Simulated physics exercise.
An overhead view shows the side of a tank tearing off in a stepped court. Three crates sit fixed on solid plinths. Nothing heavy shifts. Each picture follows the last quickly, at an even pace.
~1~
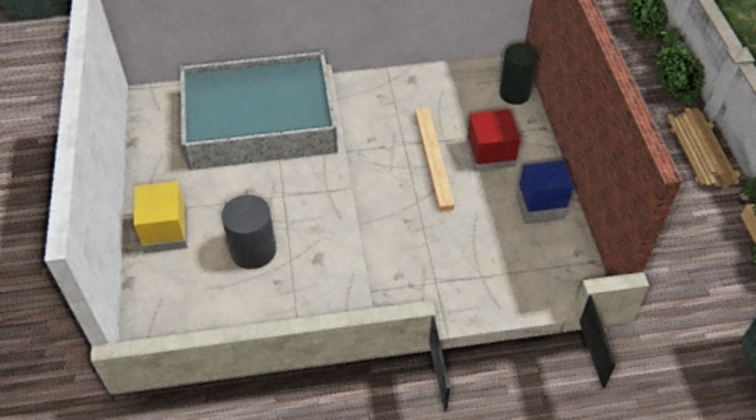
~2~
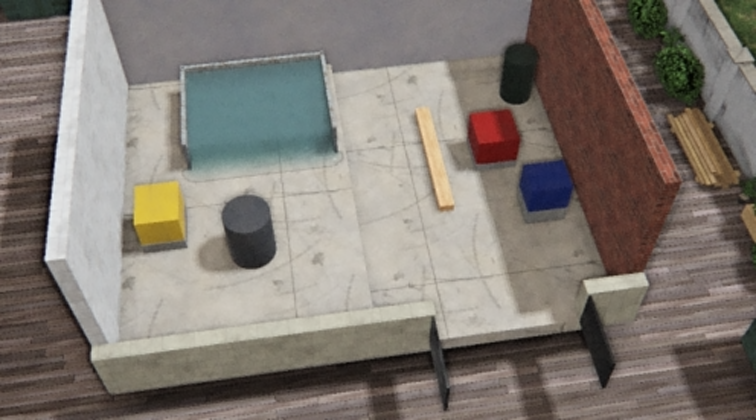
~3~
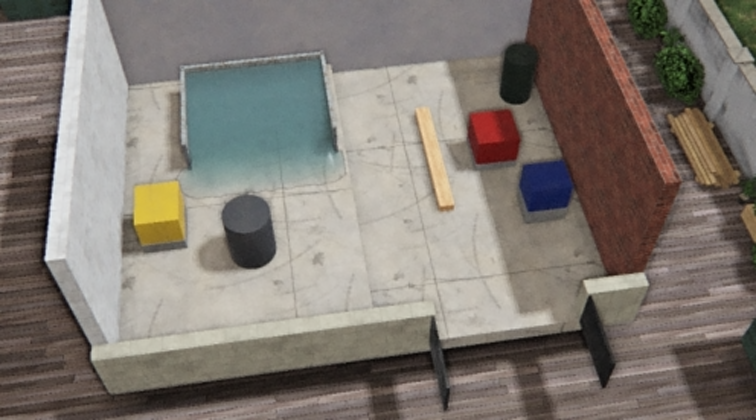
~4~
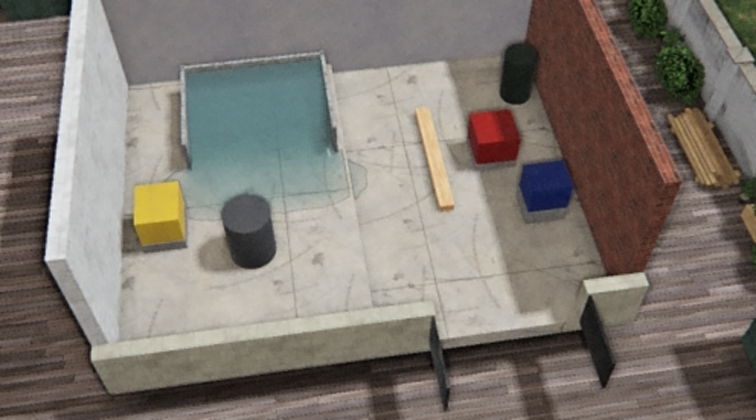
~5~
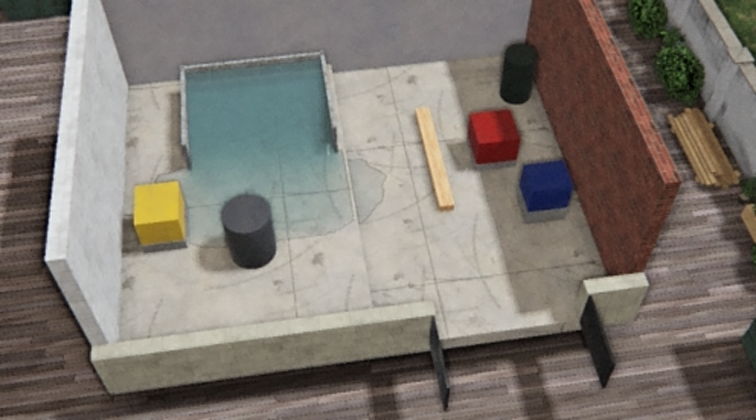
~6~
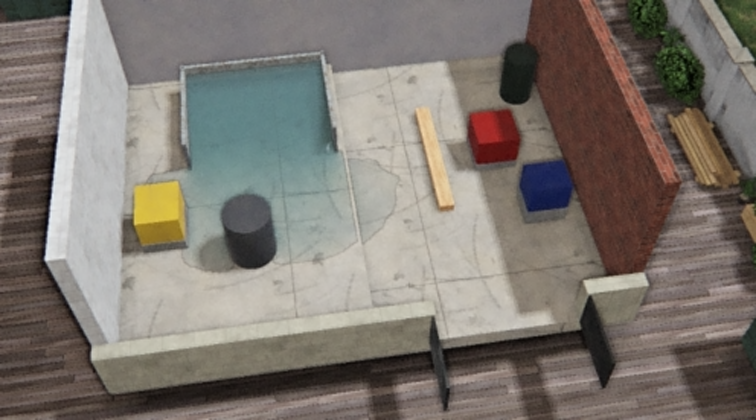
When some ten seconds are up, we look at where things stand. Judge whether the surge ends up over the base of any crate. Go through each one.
Outcome: The blue crate is going to stay free of water; the red crate is going to stay free of water; the yellow crate is going to get water on it.
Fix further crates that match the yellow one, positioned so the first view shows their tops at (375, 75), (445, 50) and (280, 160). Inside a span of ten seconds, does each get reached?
In the listed order, the first crate remains untouched, the second remains untouched, while the third gets reached.
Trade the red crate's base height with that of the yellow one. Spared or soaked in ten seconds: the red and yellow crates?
Briefly, the red crate is left untouched and the yellow crate is inundated.
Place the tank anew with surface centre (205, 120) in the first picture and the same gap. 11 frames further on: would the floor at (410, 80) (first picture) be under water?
By then that patch is left unwetted.
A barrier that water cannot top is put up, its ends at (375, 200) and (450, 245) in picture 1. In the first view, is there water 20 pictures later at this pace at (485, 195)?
At that place: Free of water.
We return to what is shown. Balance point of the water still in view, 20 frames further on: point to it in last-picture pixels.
Centre of mass: Roughly (284, 236).
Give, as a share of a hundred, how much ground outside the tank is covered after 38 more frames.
By my count, 70 percent.
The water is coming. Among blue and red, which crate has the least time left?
That's the blue one.
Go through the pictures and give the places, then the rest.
Still water in the open tank at (257, 100), in the first frame.
Water pours out at (262, 152) and has run to (340, 153), in the second frame.
The front is at (182, 187), out from the gap at (263, 153), in the third frame.
The front is at a hidden place, out from the gap at (263, 154), in the fourth frame.
Water pours out at (263, 154) and has run to a hidden place, in the fifth frame.
The front is at (357, 237), out from the gap at (263, 154), in the sixth frame.
A moment on, water covers 35 % of the floor; the blue crate not reached, the red crate not reached, the yellow crate water round its plinth.
Next, water covers 50 % of the floor; the blue crate not reached, the red crate not reached, the yellow crate water round its plinth.
Then, water covers 60 % of the floor; the blue crate not reached, the red crate not reached, the yellow crate water round its plinth.
Later, water covers 70 % of the floor; the blue crate water round its plinth, the red crate water round its plinth, the yellow crate water round its plinth.
In the end, water covers 90 % of the floor; the blue crate stayed above the water, the red crate stayed above the water, the yellow crate was topped.
